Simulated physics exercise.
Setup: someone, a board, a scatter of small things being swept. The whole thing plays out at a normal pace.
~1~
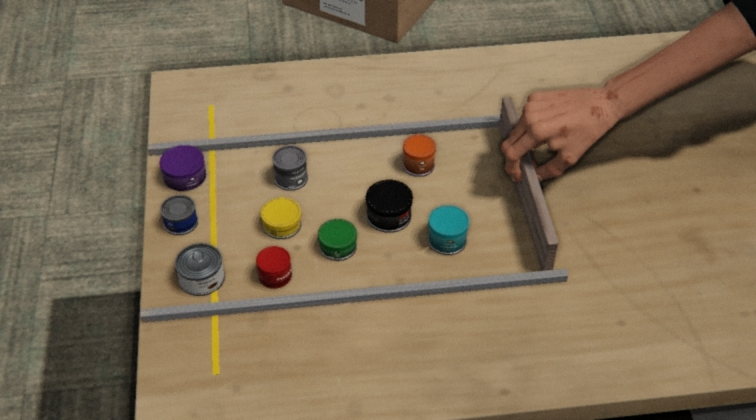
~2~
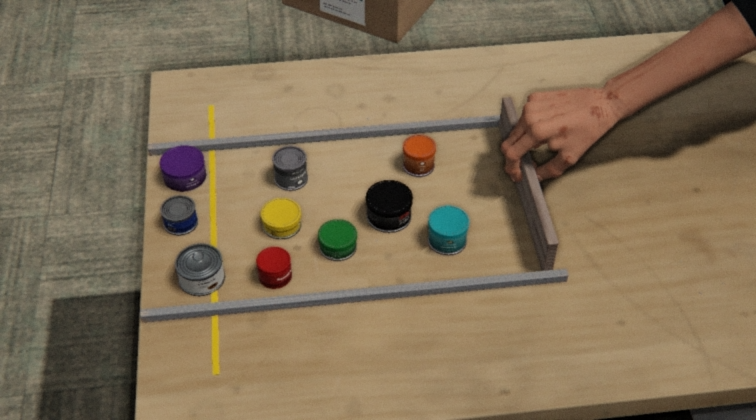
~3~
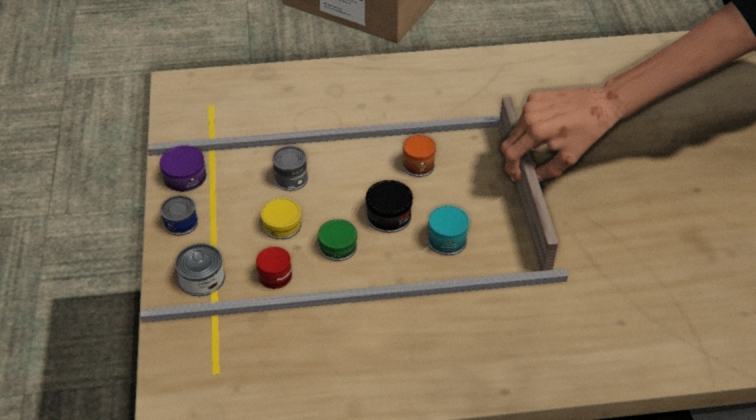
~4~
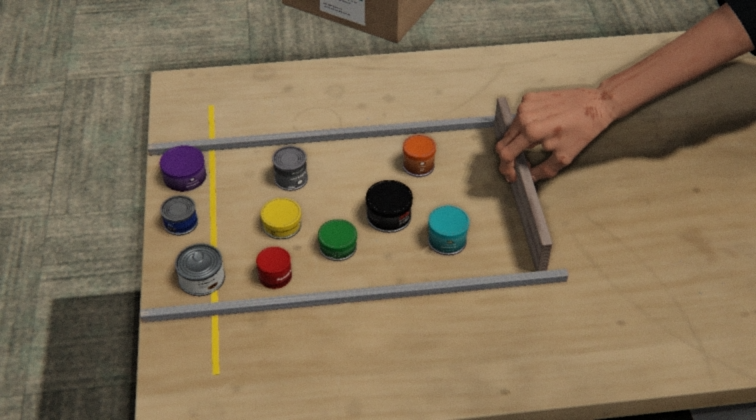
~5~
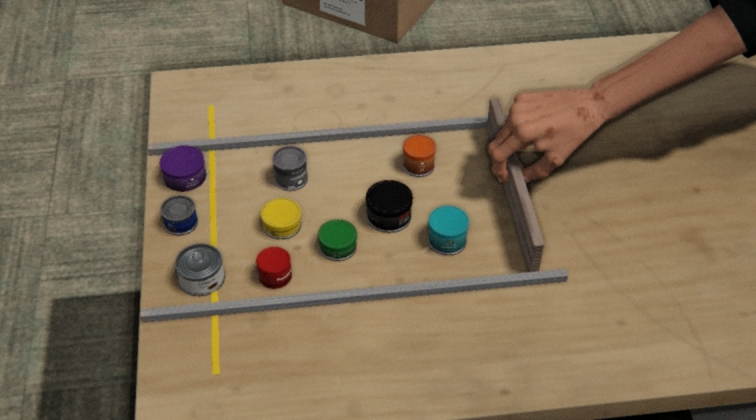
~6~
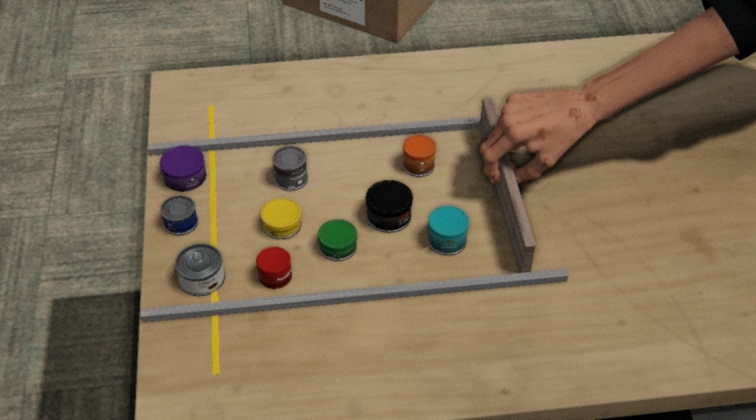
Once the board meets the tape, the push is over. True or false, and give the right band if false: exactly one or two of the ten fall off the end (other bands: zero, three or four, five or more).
True.
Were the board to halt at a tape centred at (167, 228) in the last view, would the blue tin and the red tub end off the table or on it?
The blue tin goes off the edge; the red tub stays where it is.
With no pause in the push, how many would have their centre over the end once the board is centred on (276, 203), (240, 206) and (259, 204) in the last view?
First 0, next 1, last 0.
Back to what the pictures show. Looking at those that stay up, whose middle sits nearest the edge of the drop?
The yellow pot.
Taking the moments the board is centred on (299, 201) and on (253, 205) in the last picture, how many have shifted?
At that stage 7; at the next, 10.
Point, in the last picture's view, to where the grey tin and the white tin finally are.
The grey tin at (163, 189), the white tin at (157, 281).
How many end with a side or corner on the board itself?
4 of them.
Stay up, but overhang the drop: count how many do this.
The total comes out at 4.
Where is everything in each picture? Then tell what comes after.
Blue tin (179, 215); purple tub (183, 169); white tin (200, 269); board (526, 181); tape (213, 224), in the first frame.
Purple tub (183, 169); board (526, 181), in the second frame.
White tin (200, 270); grey tin (290, 168), in the third frame.
Blue tin (179, 215); orange pot (419, 156), in the fourth frame.
Purple tub (183, 169); green pot (338, 240), in the fifth frame.
Blue tin (179, 215); purple tub (183, 169); white tin (200, 270); board (505, 182); tape (213, 224), in the sixth frame.
Soon after, none off yet; blue tin at rest near (179, 215); purple tub at rest near (183, 169); white tin at rest near (200, 270).
At rest, the number that fall off is one or two; fallen, blue tin.
